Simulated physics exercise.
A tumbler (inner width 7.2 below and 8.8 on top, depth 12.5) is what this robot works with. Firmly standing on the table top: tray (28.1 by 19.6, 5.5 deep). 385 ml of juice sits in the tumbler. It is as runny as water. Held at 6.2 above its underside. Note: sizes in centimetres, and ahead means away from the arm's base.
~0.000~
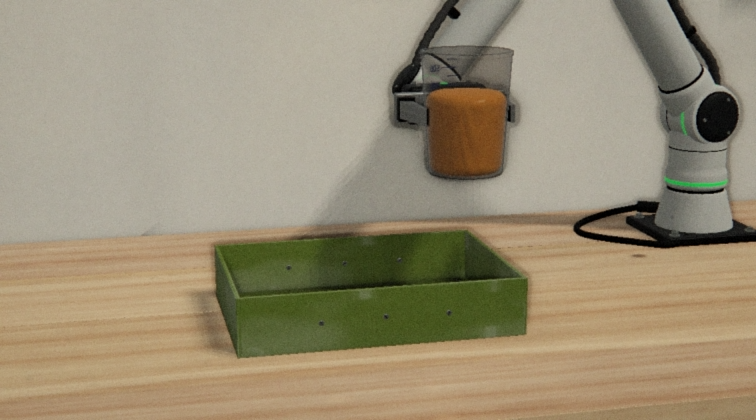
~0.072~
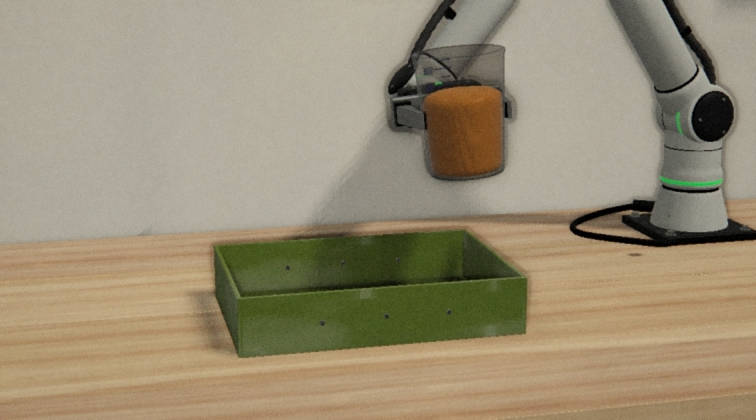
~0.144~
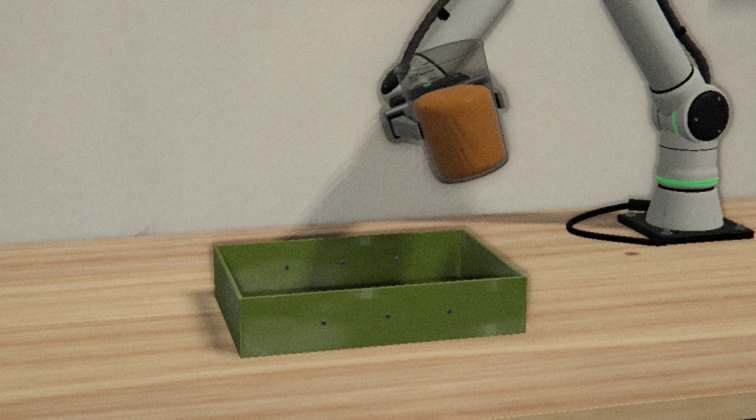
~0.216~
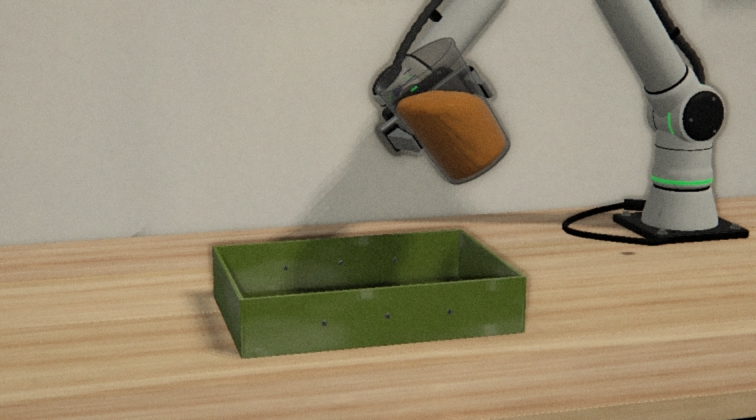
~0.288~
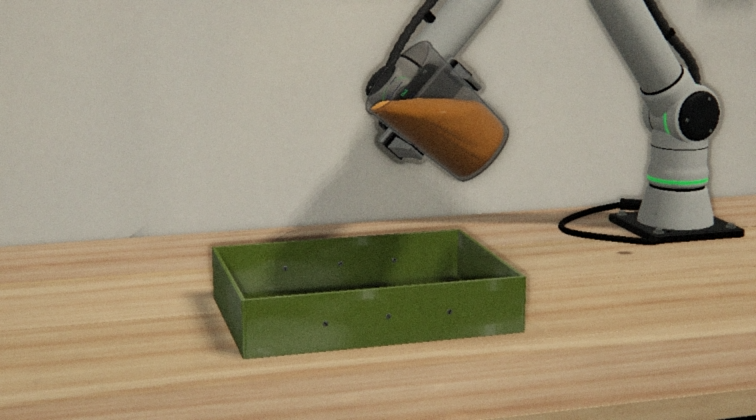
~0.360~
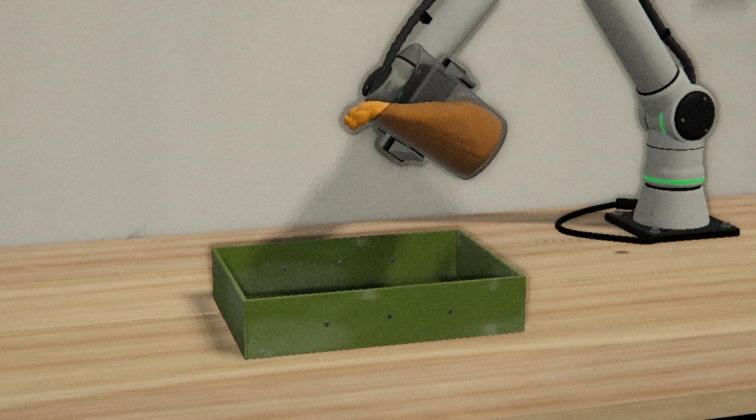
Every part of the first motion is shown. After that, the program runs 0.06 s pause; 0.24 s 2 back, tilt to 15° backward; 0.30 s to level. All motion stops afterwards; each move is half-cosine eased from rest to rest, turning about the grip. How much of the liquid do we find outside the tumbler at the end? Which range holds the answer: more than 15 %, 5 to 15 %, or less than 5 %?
The range is 5 to 15 %.
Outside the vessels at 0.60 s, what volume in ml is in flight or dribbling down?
Reading: Near 10 ml.
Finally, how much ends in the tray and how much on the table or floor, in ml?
Roughly 25 ml, then 0 ml.
After 0.60 s, tilted 5° backward, liquid up to 26 above the table; 360 ml in the tumbler, 20 ml in the tray, 10 ml in the air or running down outside.
After 0.84 s, tilted 5° backward, liquid up to 24 above the table; 360 ml in the tumbler, 25 ml in the tray.
After 1.16 s, level, liquid up to 23 above the table; 360 ml in the tumbler, 25 ml in the tray.
After 1.96 s, level, liquid up to 23 above the table; 360 ml in the tumbler, 25 ml in the tray.
In the end, 360 ml in the tumbler, 25 ml in the tray. That is 7 % outside the tumbler.
